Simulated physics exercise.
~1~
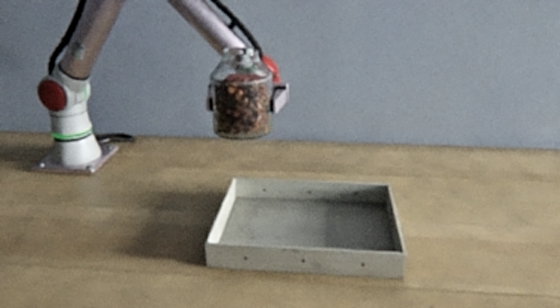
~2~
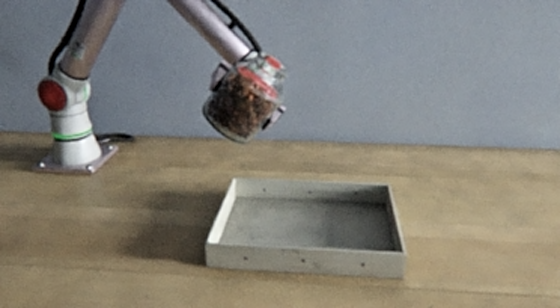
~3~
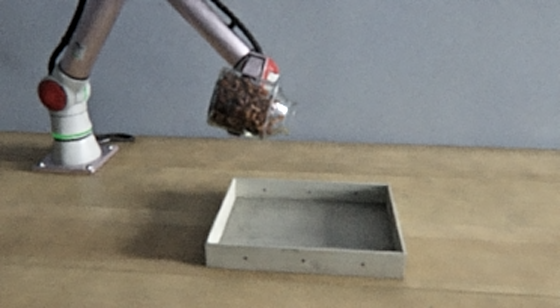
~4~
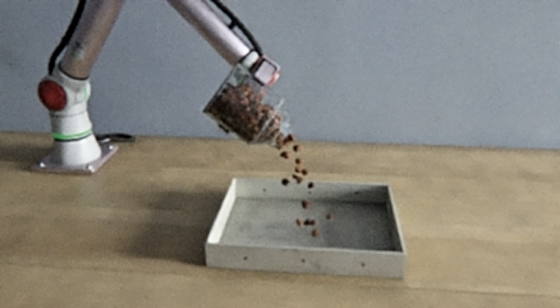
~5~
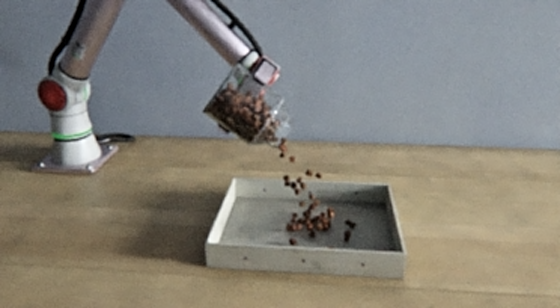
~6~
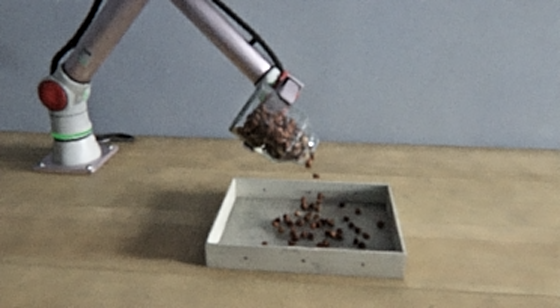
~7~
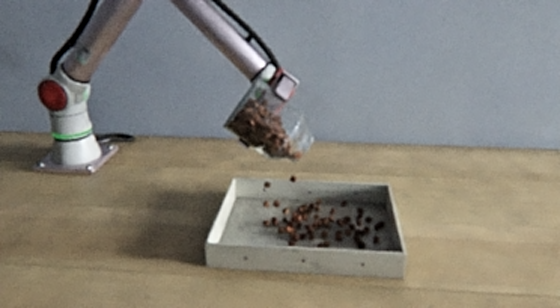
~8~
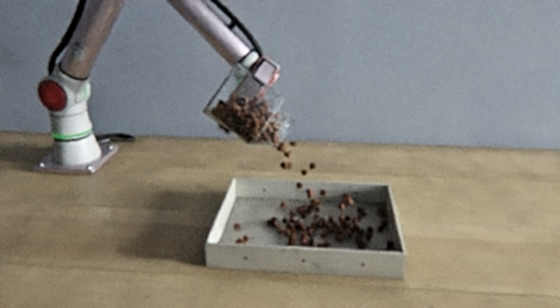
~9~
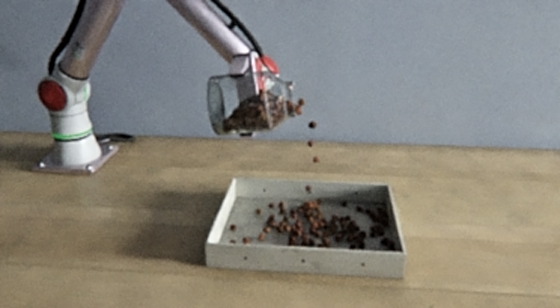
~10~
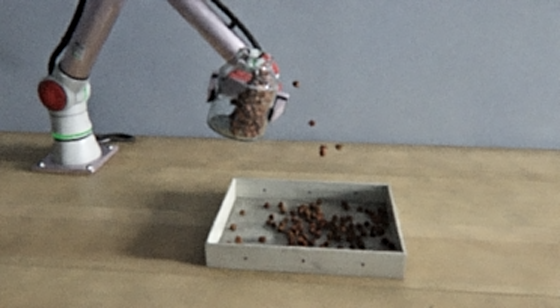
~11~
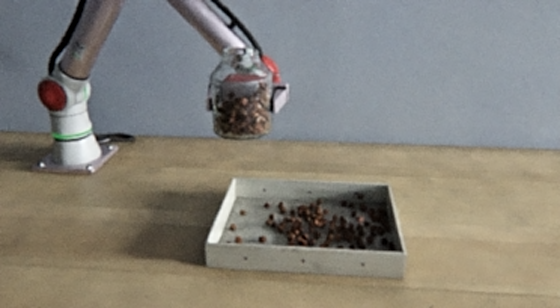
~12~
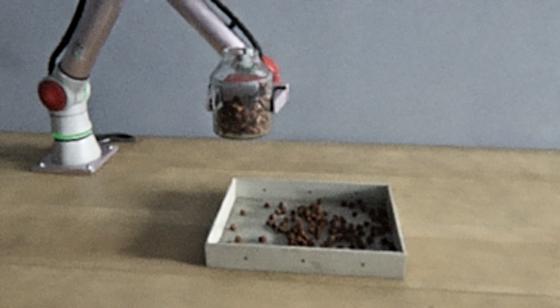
We see a robot arm holding a glass jar of brown pellets above a shallow tray on a wooden table, tipping it until some pellets tumble out and scatter across the tray. The arm then turns the jar upright again, with many pellets still inside.
